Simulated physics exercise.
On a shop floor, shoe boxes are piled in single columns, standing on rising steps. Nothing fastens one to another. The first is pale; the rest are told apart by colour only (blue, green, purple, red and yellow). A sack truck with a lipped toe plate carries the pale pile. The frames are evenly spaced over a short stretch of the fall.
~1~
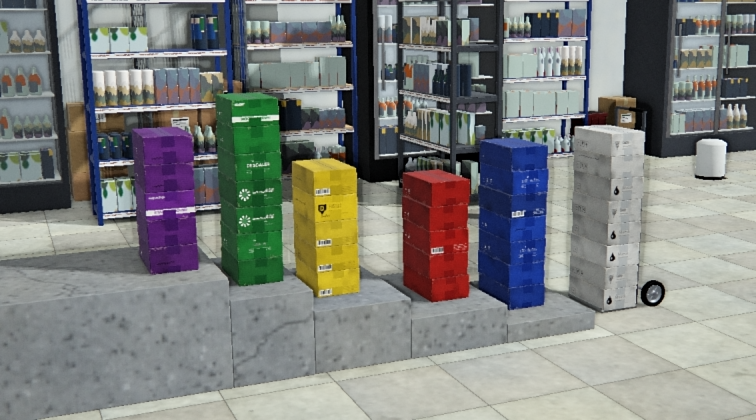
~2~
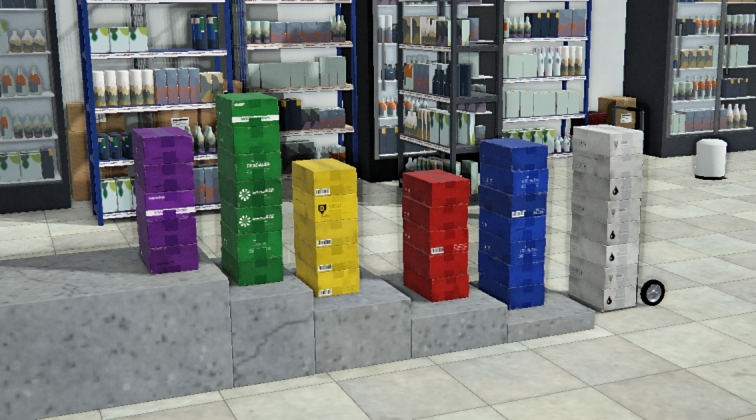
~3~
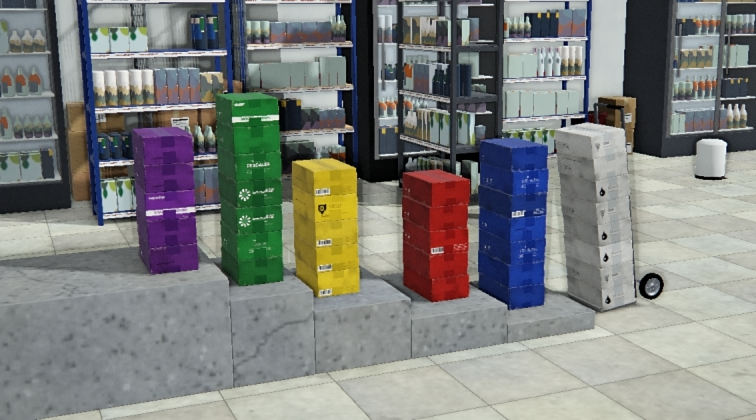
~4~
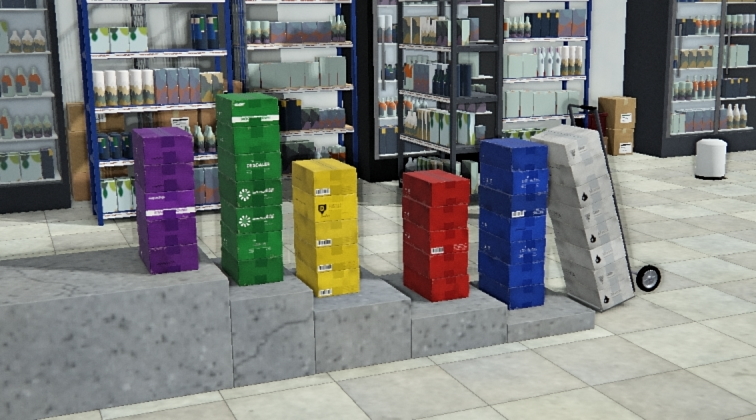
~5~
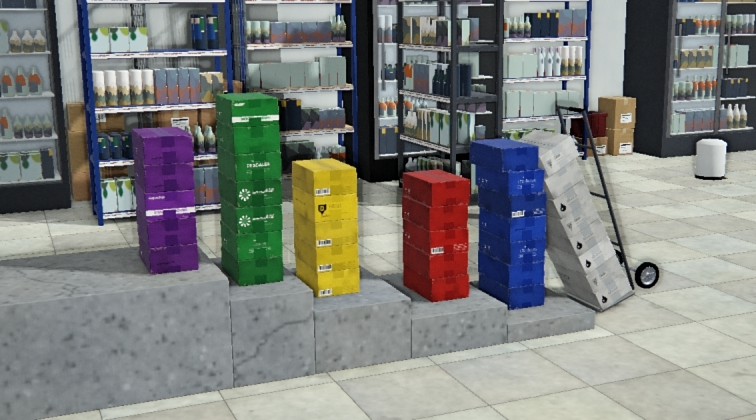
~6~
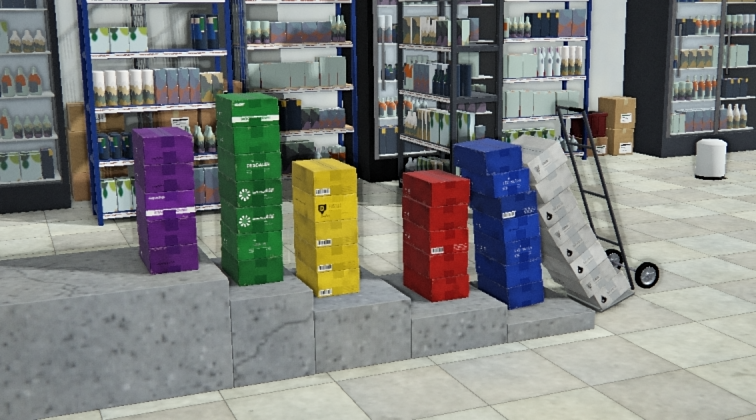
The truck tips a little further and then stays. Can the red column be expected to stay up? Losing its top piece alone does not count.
The red pile gets wrecked.
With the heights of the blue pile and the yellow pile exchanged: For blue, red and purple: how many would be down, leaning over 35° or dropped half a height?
Pile by pile, blue 4, red 5, purple 0.
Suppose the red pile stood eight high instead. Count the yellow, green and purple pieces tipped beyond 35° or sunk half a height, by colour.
Yellow 0, green 0, purple 0.
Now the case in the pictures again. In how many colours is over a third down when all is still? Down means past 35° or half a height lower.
2 of them.
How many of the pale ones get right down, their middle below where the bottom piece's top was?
The count is 0.
Soon after the last picture, 8 of the pale pile down; none of the 5 red boxes down (0 of 29 in all colours); top red box shifted a little; top blue box leaning clearly.
A little later, 8 of the pale pile down; none of the 5 red boxes down (0 of 29 in all colours); top red box leaning barely; top blue box leaning clearly, half its height lower.
Later still, 8 of the pale pile down; 5 of the 5 red boxes down (11 of 29 in all colours); top red box leaning clearly, half its height lower; top blue box leaning a little, about its own height lower.
At rest, 8 of the pale pile down; 5 of the 5 red boxes down (11 of 29 in all colours); top red box leaning a little, about its own height lower; top blue box leaning well over, some two heights lower. As the last picture would show them, middles, top red box near (342, 217), top blue box near (390, 214).
